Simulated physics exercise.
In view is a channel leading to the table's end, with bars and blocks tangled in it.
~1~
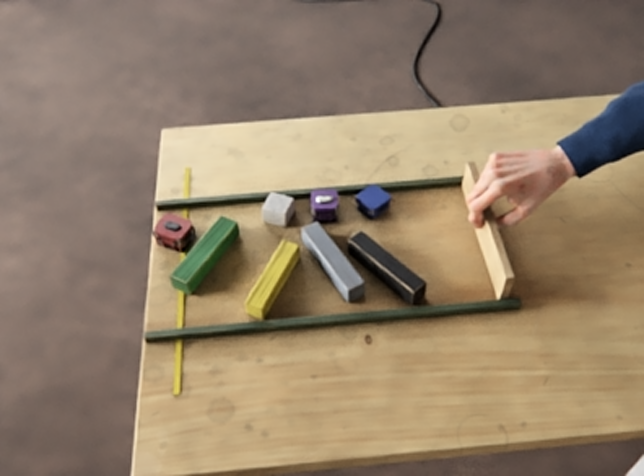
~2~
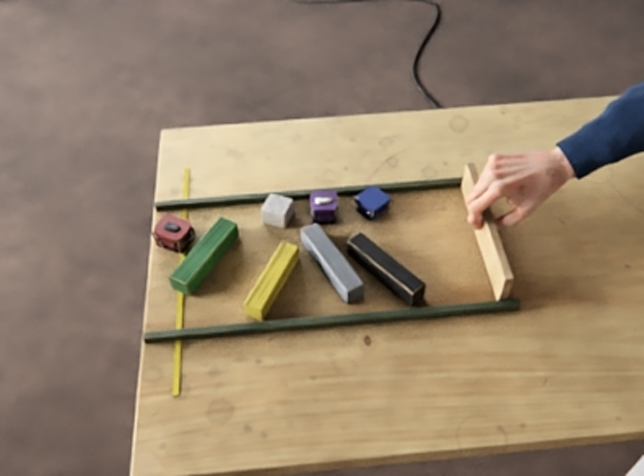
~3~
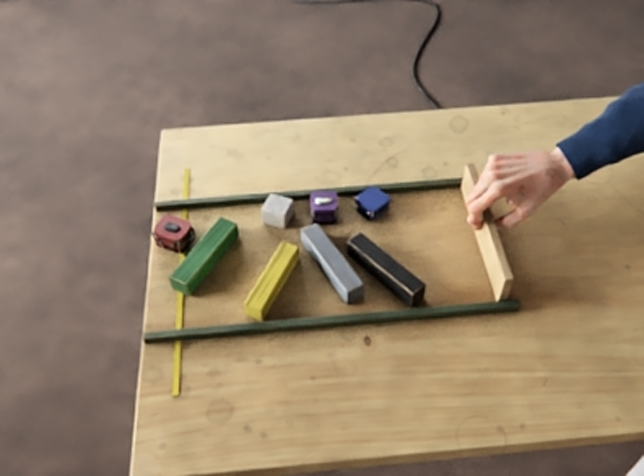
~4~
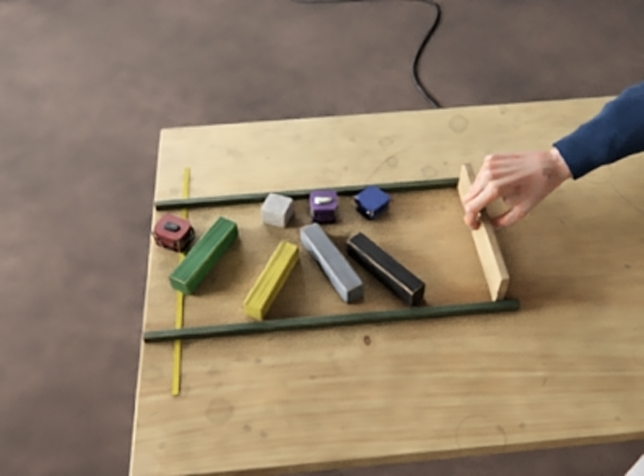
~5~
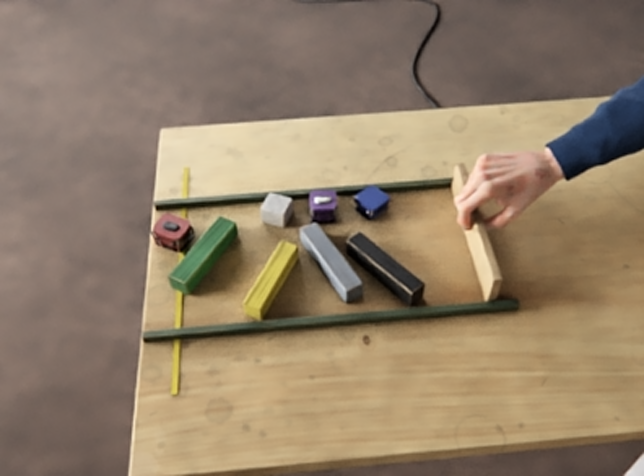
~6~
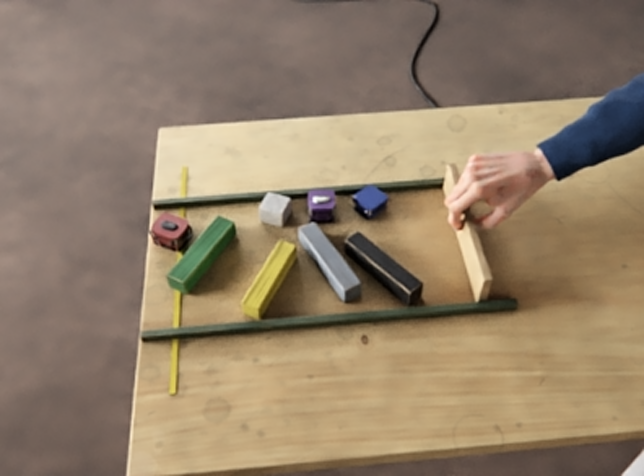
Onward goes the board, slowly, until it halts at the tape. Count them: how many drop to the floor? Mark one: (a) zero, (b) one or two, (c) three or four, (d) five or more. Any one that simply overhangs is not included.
(d) five or more.
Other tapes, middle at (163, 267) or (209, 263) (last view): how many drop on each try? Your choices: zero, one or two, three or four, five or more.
Going one tape after another, I'd say at least five for the first and three to four for the second.
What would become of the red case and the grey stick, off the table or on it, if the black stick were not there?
The red case would go down, and the grey stick would remain on top.
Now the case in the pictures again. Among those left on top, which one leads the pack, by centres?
That would be the grey stick.
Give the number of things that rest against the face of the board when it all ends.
Well, it touches 2.
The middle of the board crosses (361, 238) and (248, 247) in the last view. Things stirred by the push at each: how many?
At the first place 4, at the second 8.
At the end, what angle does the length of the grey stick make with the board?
It comes to around 0 degrees.
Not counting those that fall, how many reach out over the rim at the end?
The count would be 1.
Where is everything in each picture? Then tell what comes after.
The first frame shows red case (175, 233); green stick (206, 254); yellow stick (274, 279); board (486, 228); tape (183, 266).
The second frame shows green stick (205, 255); white block (278, 211).
The third frame shows yellow stick (273, 280); purple case (324, 208).
The fourth frame shows red case (174, 234); black stick (385, 268).
The fifth frame shows green stick (205, 254); grey stick (331, 262).
The sixth frame shows red case (172, 232); green stick (203, 254); yellow stick (270, 279); board (466, 230); tape (179, 265).
Soon after, none off yet; red case at rest near (172, 232); green stick at rest near (203, 254); yellow stick at rest near (270, 279).
After that, none off yet; red case at rest near (172, 232); green stick at rest near (202, 254); yellow stick displaced a little near (250, 280).
And then, none off yet; red case displaced about its own width near (143, 232); green stick displaced a little near (156, 255); yellow stick displaced about its own width near (174, 289).
In the end, the number that fall off is five or more; gone, purple case, white block, yellow stick, green stick and red case.
